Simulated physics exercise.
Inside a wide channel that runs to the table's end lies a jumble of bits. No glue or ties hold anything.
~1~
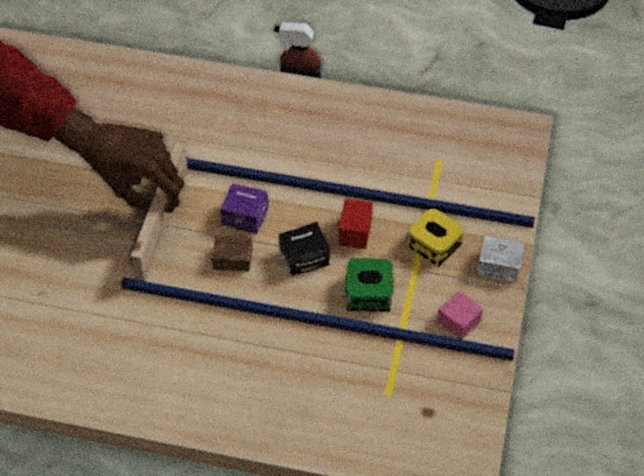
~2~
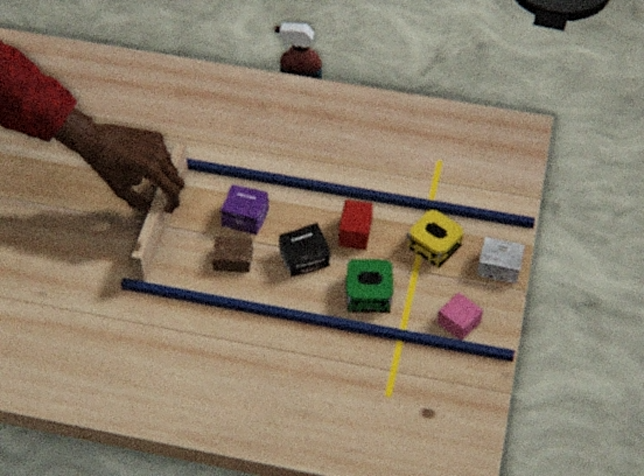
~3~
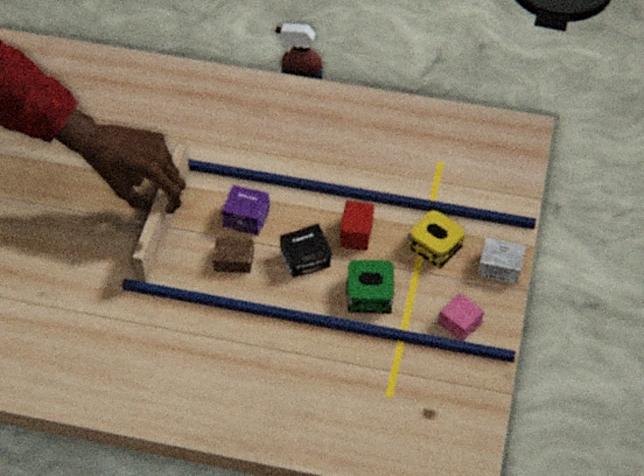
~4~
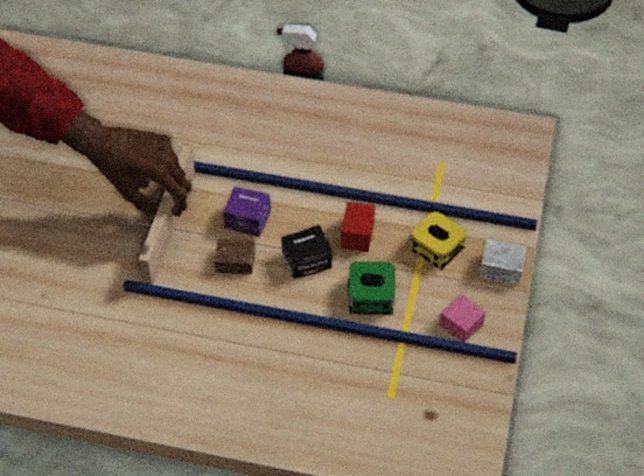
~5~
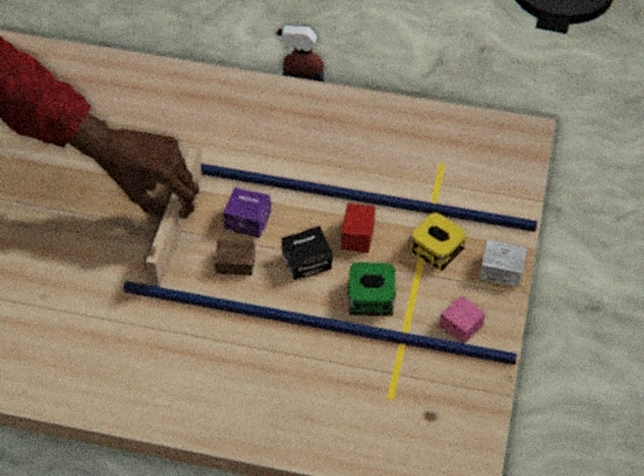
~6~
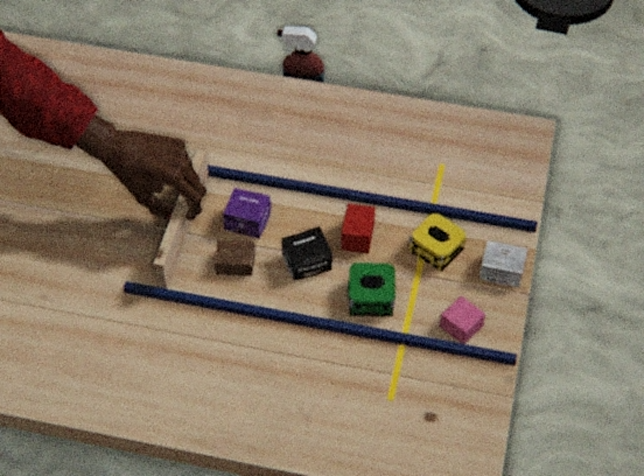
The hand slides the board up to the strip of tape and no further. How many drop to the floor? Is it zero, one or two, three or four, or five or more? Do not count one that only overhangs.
Spilled: A single one or a pair.
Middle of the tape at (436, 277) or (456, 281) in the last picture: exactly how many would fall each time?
Per try: 2; 3.
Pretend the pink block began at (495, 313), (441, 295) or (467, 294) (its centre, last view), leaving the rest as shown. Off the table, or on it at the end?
Result for the pink block, in order - saved; saved; saved.
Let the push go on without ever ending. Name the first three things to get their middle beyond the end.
It goes the white box, followed by the pink block, and then the yellow case.
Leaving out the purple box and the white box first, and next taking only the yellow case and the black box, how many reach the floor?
Fallen: 0 in the first try, 0 in the other.
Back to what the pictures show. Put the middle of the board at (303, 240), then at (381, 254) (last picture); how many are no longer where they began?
First 5, then 8.
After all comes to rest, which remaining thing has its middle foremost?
Closest in the end is the pink block.
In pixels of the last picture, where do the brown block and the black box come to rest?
About (430, 301), and about (468, 274).
Soon after, none off yet; white box at rest near (503, 264); pink block at rest near (462, 320); yellow case at rest near (438, 242).
After that, none off yet; white box displaced a little near (519, 275); pink block displaced a little near (477, 322); yellow case displaced about its own width near (482, 254).
In the end, the number that fall off is one or two; gone, white box.
